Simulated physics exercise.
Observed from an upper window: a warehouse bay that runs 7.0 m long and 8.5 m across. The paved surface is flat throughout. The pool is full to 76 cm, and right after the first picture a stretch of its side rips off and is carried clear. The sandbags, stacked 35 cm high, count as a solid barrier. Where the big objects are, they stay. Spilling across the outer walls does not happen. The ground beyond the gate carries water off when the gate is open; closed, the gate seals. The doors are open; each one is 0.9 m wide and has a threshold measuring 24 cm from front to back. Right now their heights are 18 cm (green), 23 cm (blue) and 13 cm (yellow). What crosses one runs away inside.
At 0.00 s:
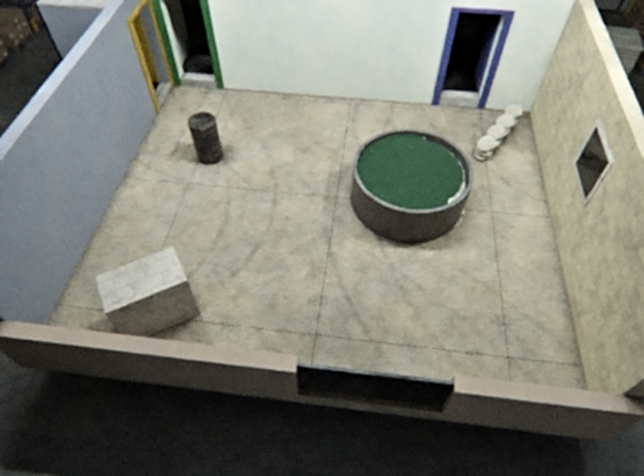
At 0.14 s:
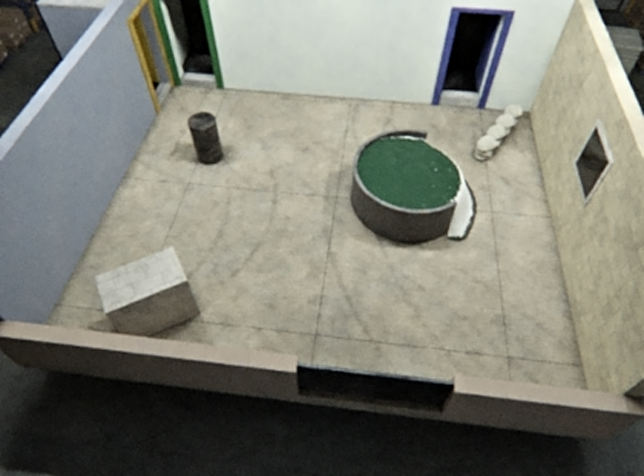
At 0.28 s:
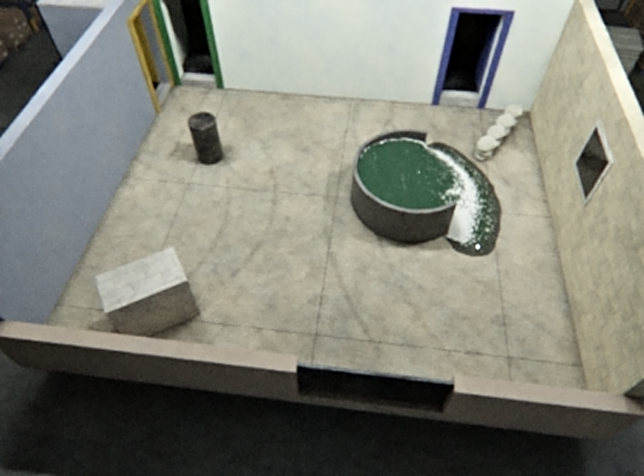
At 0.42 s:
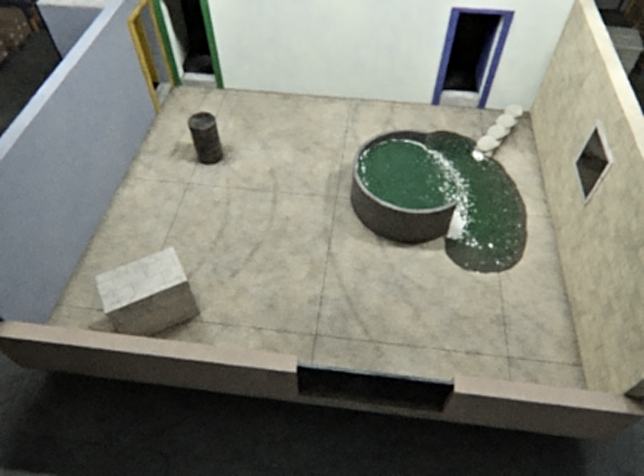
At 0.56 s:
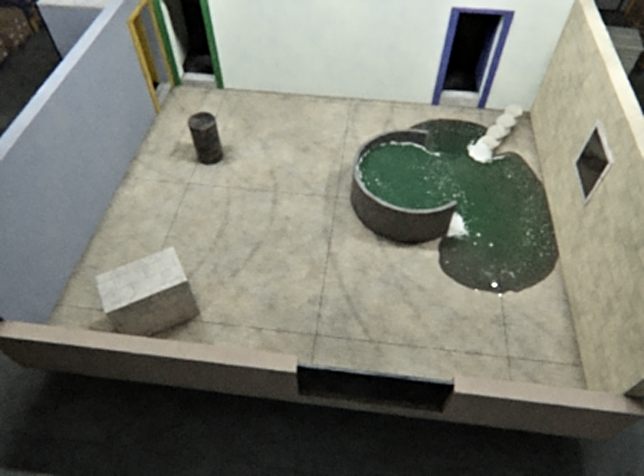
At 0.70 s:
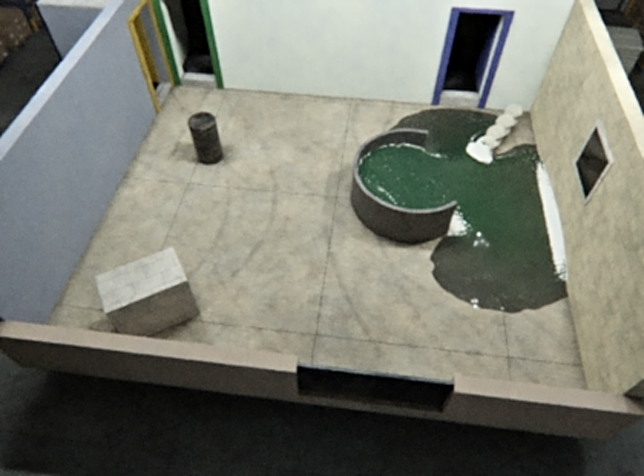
Green water pours from a round pool as part of its right side opens, foaming through the gap and spreading across the pale floor around a row of sandbags to the right wall, while the block and dark barrel stay still.
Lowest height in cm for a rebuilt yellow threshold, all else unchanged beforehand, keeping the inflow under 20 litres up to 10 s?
6 cm.
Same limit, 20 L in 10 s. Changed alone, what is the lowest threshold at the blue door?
Blue - roughly 19 cm.
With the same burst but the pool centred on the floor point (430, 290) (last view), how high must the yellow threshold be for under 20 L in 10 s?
I'd put it at close to 8.0 cm.
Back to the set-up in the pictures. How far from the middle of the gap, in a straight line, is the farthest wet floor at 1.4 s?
Near 4.4 m, more or less.
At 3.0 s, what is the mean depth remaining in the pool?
I'd put it near 12 cm.
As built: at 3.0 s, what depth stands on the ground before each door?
In cm - green: 0, blue: 19, yellow: 0.
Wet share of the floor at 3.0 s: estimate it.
Roughly 30 percent of the floor.
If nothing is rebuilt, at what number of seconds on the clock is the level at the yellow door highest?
At roughly 6.5 s.
After 1.4 s water covers 20 % of the floor, deepest (54 cm) near (545, 189); it has not reached the yellow door.
After 3.0 s water covers 30 % of the floor, deepest (39 cm) near (523, 125); it has not reached the yellow door.
After 10.0 s water covers 95 % of the floor, deepest (11 cm) near (79, 262); 6 cm at the yellow door, 0 litres in over its 13 cm threshold.
At the yellow door as built, the water arrived by 5.8 s and peaked near 11 cm at 6.4 s.
With a threshold of 5.5 cm, 29 litres would have come in within the 10 s; with 7.5 cm, 9 litres. So under 20 litres takes about 6 cm.
